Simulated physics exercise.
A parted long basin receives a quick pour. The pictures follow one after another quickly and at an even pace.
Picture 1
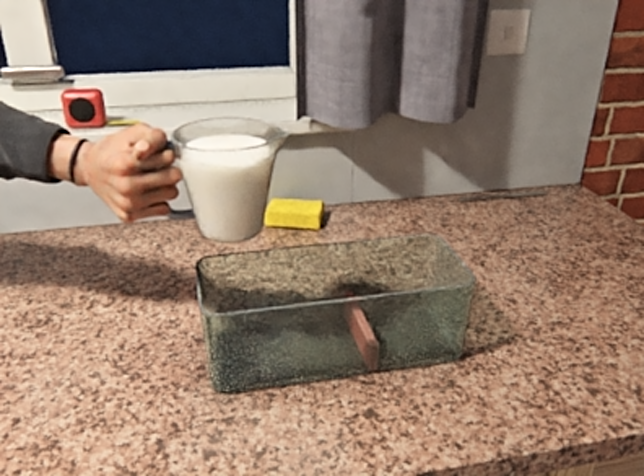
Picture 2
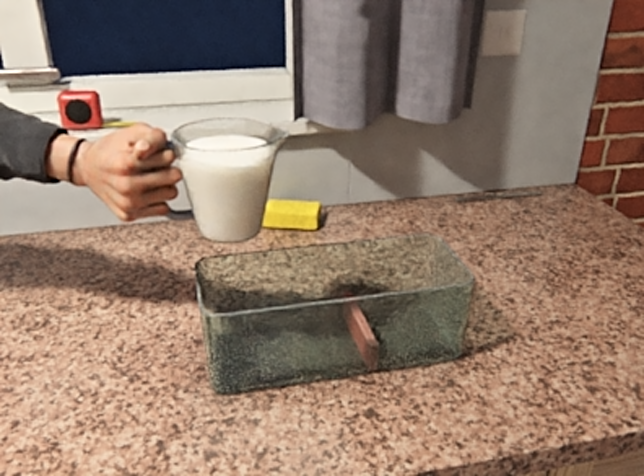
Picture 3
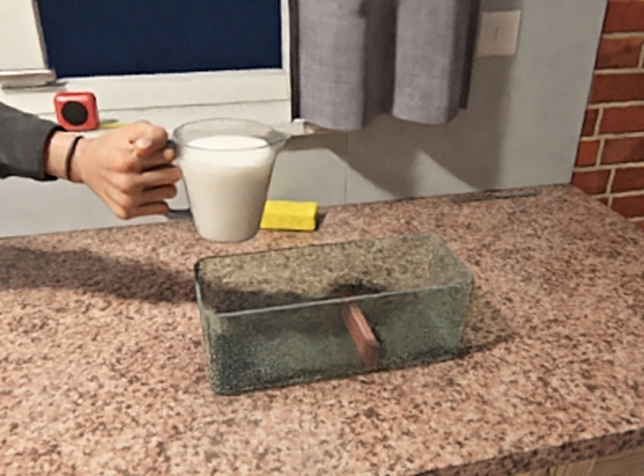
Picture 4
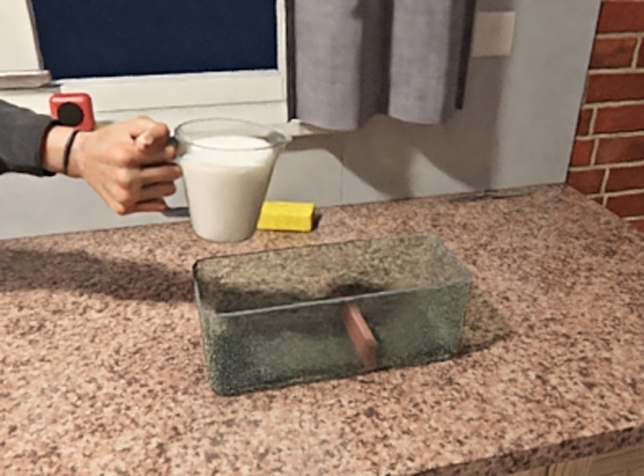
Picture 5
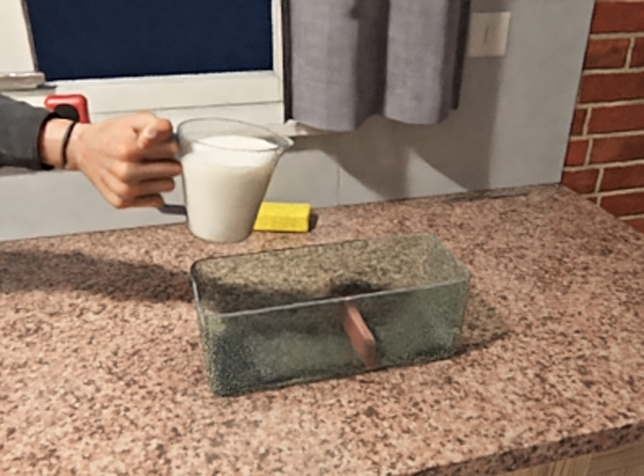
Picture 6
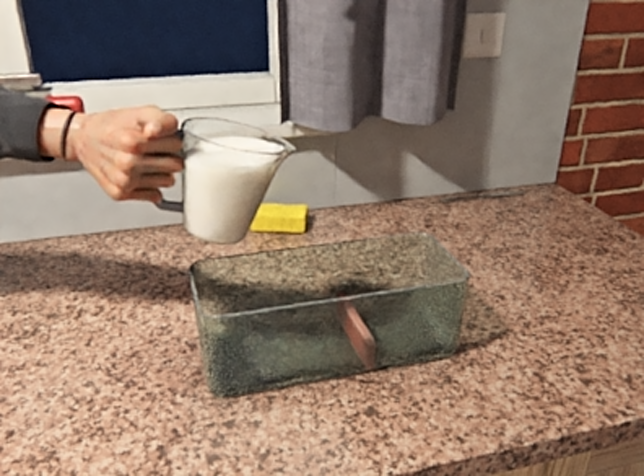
A hand with a dark wristband, reaching in from the left in a dark sleeve, holds a clear jug of white liquid above a speckled pinkish countertop, seen from slightly above. Below sits a long, empty, greenish glass basin with a reddish-brown divider, with a yellow block, grey curtain and brick wall behind. The jug tilts slightly rightward while the view drifts gently right.
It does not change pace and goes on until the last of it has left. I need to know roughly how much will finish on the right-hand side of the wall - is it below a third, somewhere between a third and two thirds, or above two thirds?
Expect below a third of it there.
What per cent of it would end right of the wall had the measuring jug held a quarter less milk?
Some 5 parts in a hundred, give or take.
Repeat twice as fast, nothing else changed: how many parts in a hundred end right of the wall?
Result: Roughly 15 %.
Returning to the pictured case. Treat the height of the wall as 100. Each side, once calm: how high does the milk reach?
Left near 50; right near 20.
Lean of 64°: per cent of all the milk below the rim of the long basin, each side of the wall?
Split: Left 10 per cent, right 5 per cent.
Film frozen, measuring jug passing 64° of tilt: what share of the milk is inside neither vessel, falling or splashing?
Roughly 15 percent.
A moment on, the measuring jug is tipped part way and 70 per cent is still to pour, 9 is left of the wall and 4 right of it.
Next, the measuring jug is tipped on its side and 16 per cent is still to pour, 53 is left of the wall and 19 right of it.
Then the measuring jug is tipped right over and 0 per cent is still to pour, 78 is left of the wall and 21 right of it.
Later the measuring jug is tipped right over and 0 per cent is still to pour, 78 is left of the wall and 21 right of it.
Finally, 78 per cent lies left of the wall, 21 right of it and 1 outside.
